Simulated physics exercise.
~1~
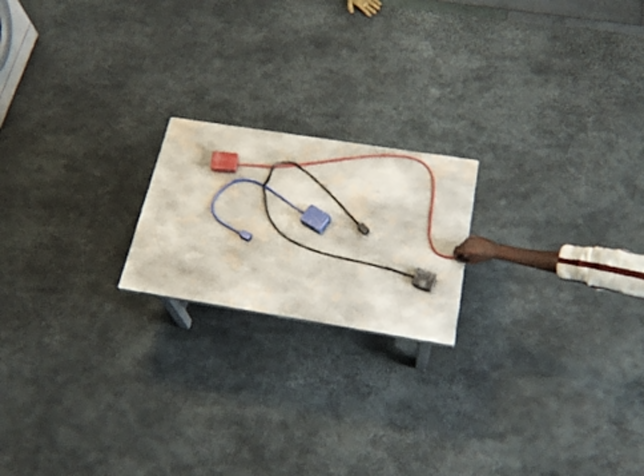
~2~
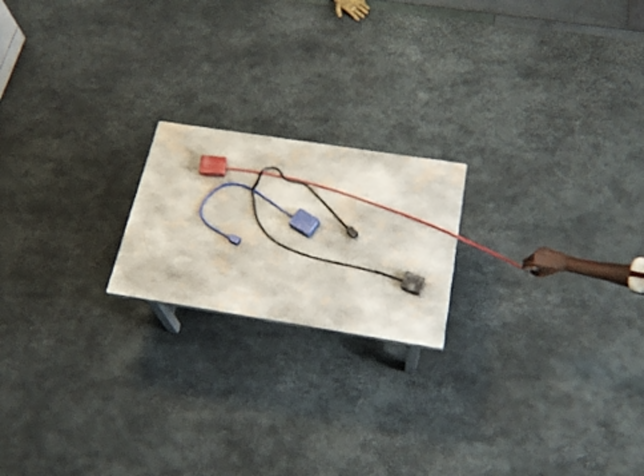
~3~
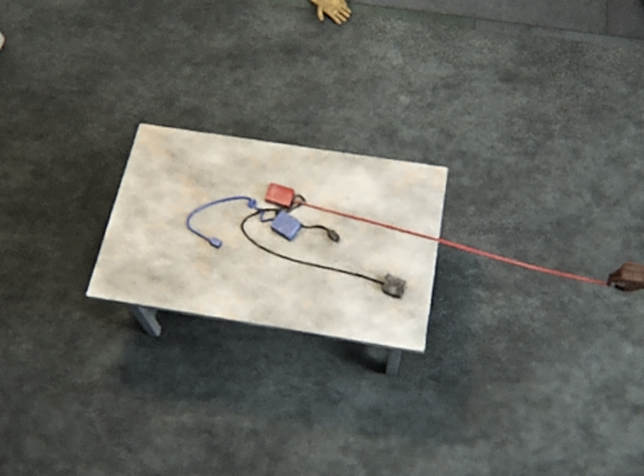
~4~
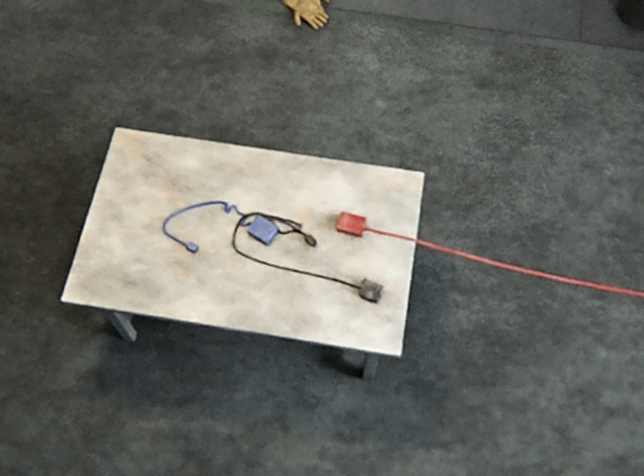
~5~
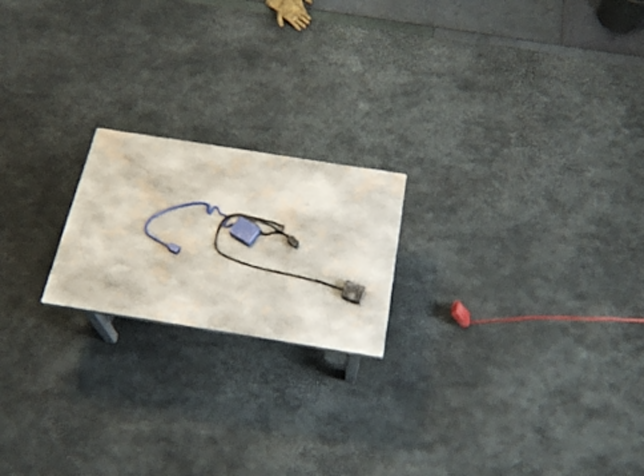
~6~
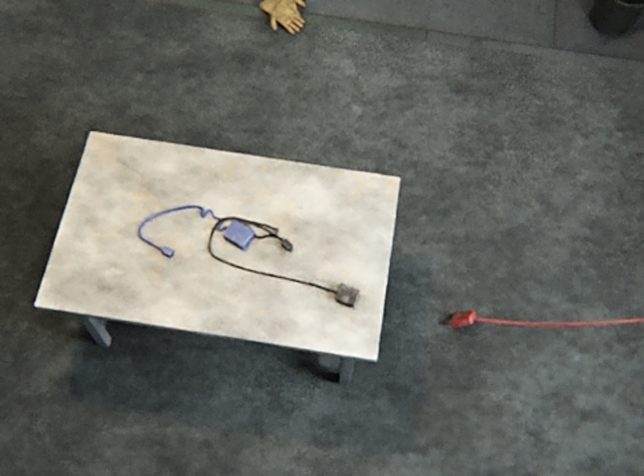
The footage shows a hand pulling a red lead rightwards from among blue and black leads overlapping on a table, dragging its red charger across the top and off the right edge, while the blue and black chargers stay on the table.
